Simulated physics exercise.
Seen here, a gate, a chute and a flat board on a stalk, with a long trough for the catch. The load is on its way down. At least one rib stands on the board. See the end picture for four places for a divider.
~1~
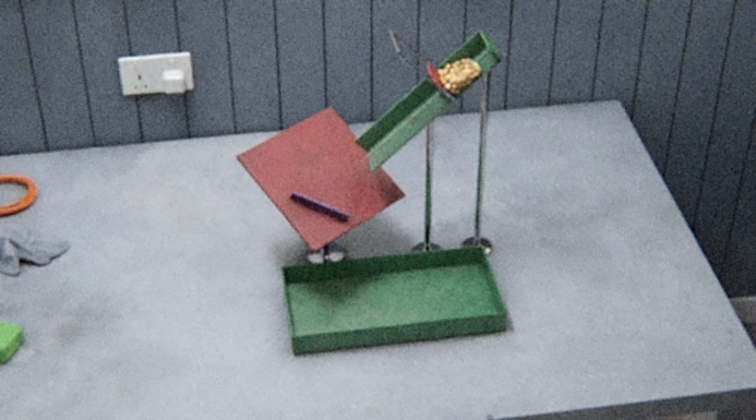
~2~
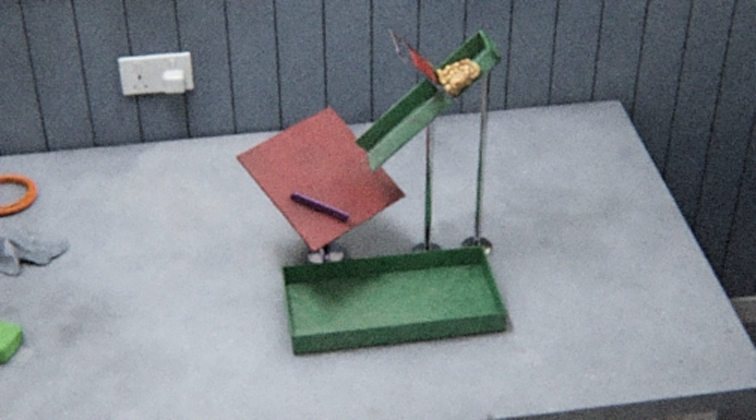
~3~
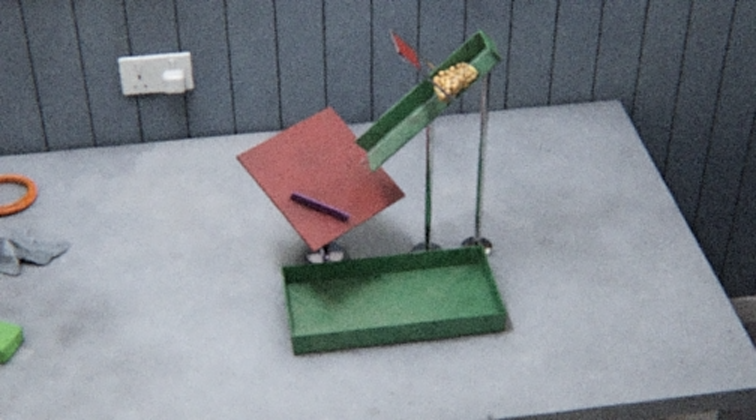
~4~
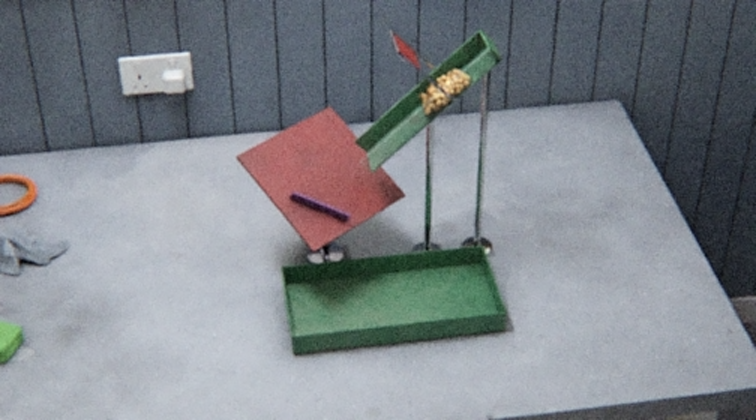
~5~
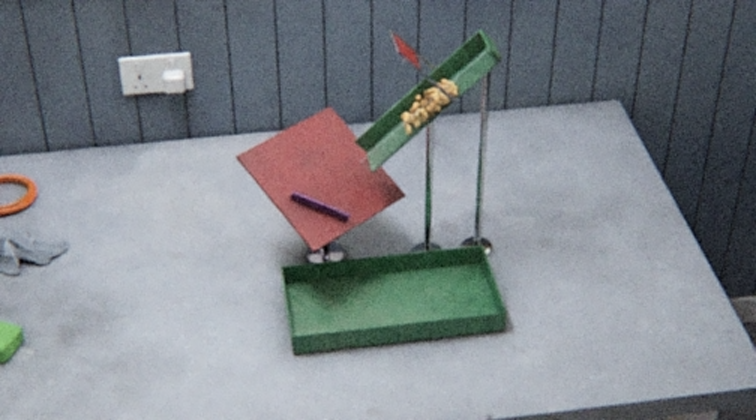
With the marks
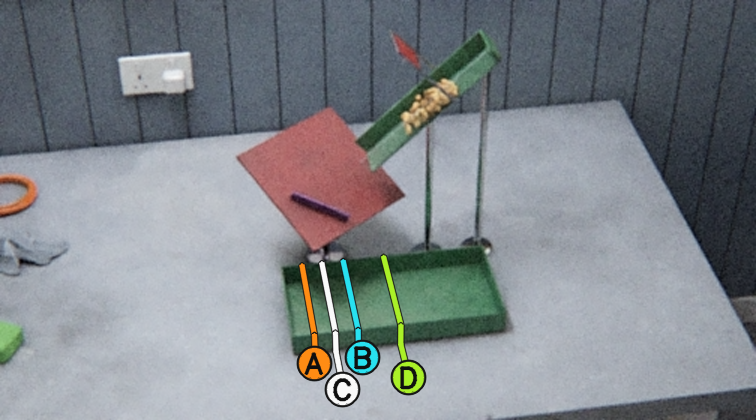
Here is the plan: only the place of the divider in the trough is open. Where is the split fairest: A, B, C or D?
I would pick line D.
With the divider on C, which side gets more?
More lands on the right.
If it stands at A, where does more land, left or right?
Right.
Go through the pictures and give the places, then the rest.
The first frame shows load behind the gate at (456, 78), dried chickpeas; lip of the chute at (370, 162), sloping fairly steeply.
The second frame shows middle of the board at (323, 176), tilted gently; middle of its low edge at (361, 222); of its high edge at (285, 130).
The third frame shows front corners of the trough at (293, 336) and (506, 312), empty; front of the load at (441, 98).
The fourth frame shows middle of the load at (441, 93); its front at (426, 107), about a quarter of the way to the lip; rib from (293, 192) to (351, 215).
The fifth frame shows middle of the load at (432, 102); its front at (406, 125), about half of the way to the lip.
On the marked copy, line A crosses the front rim at (314, 334); line B crosses the front rim at (357, 329); line C crosses the front rim at (335, 331); line D crosses the front rim at (400, 324).
Choosing A, of what is caught, none on the left of the divider, all on the right.
Choosing B, of what is caught, a stray few on the left of the divider, nearly all on the right.
Choosing C, of what is caught, a stray few on the left of the divider, nearly all on the right.
Choosing D, of what is caught, about half on the left of the divider, about half on the right.
